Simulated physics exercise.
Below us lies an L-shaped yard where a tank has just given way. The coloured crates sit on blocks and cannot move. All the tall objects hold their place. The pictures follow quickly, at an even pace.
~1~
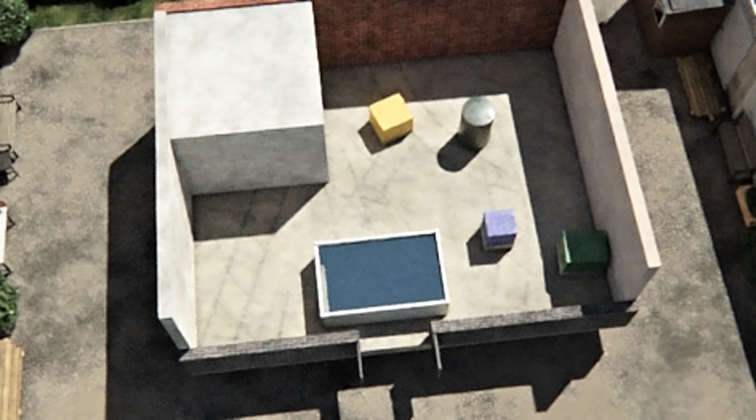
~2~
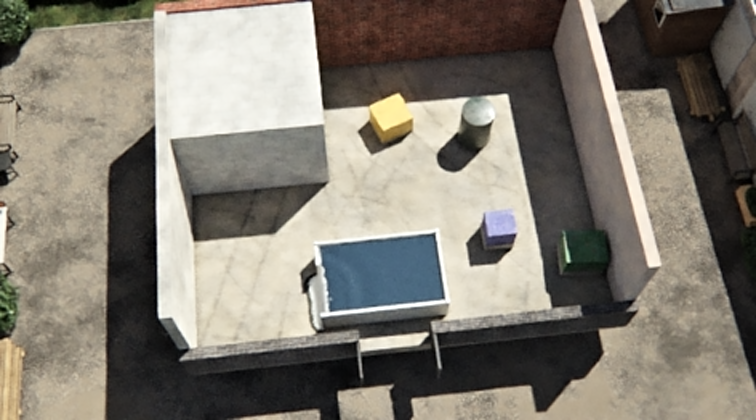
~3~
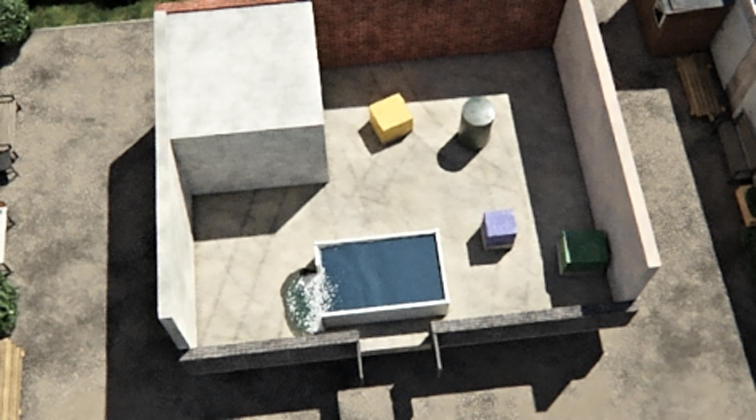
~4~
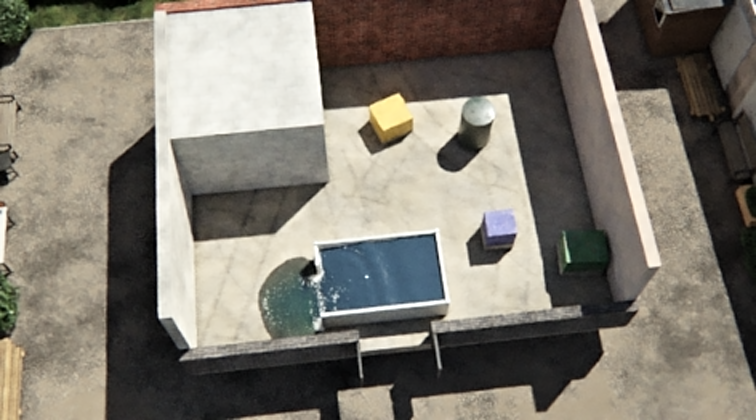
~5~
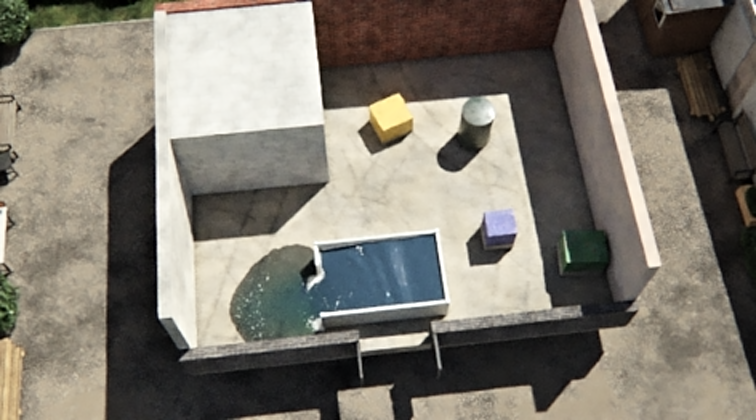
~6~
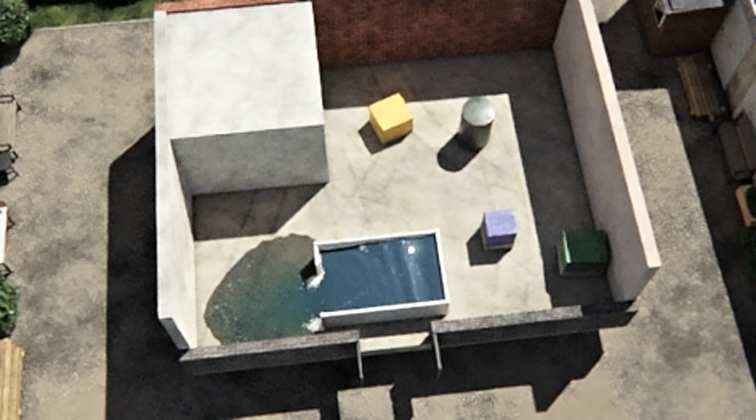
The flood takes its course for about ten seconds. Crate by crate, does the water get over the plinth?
The green crate keeps dry; the blue crate keeps dry; the yellow crate keeps dry.
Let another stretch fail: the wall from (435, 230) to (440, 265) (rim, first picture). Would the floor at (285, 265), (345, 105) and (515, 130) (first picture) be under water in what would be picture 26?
One after the other: No water, clear, flooded.
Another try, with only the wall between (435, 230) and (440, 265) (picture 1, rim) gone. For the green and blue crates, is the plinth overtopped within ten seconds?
In short: The green one ends up wet, the blue one ends up wet.
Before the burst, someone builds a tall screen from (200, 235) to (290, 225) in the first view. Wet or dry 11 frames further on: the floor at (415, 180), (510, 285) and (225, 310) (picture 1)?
In that order: Not flooded, clear, under water.
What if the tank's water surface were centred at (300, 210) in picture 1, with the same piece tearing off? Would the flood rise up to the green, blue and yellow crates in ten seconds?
Green is safe; blue escapes it; yellow is spared.
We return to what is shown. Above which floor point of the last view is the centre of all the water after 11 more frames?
Roughly at (310, 293).
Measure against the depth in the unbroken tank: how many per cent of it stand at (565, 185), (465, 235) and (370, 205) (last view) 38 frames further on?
Roughly 2, 10 and 10 per cent, in turn.
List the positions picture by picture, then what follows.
In the first frame, still water in the water tank at (381, 273).
In the second frame, water pours out at (323, 298) and has run to (323, 330).
In the third frame, water pours out at (323, 298) and has run to (294, 331).
In the fourth frame, the front is at (263, 294), out from the gap at (323, 298).
In the fifth frame, water pours out at (323, 298) and has run to (233, 307).
In the sixth frame, water pours out at (323, 298) and has run to (208, 318).
A moment on, water covers 15 % of the floor; the green crate not reached, the blue crate not reached, the yellow crate not reached.
Next, water covers 15 % of the floor; the green crate not reached, the blue crate not reached, the yellow crate not reached.
Then, water covers 25 % of the floor; the green crate not reached, the blue crate not reached, the yellow crate not reached.
Later, water covers 55 % of the floor; the green crate not reached, the blue crate water round its plinth, the yellow crate water round its plinth.
In the end, water covers 85 % of the floor; the green crate stayed above the water, the blue crate stayed above the water, the yellow crate stayed above the water.
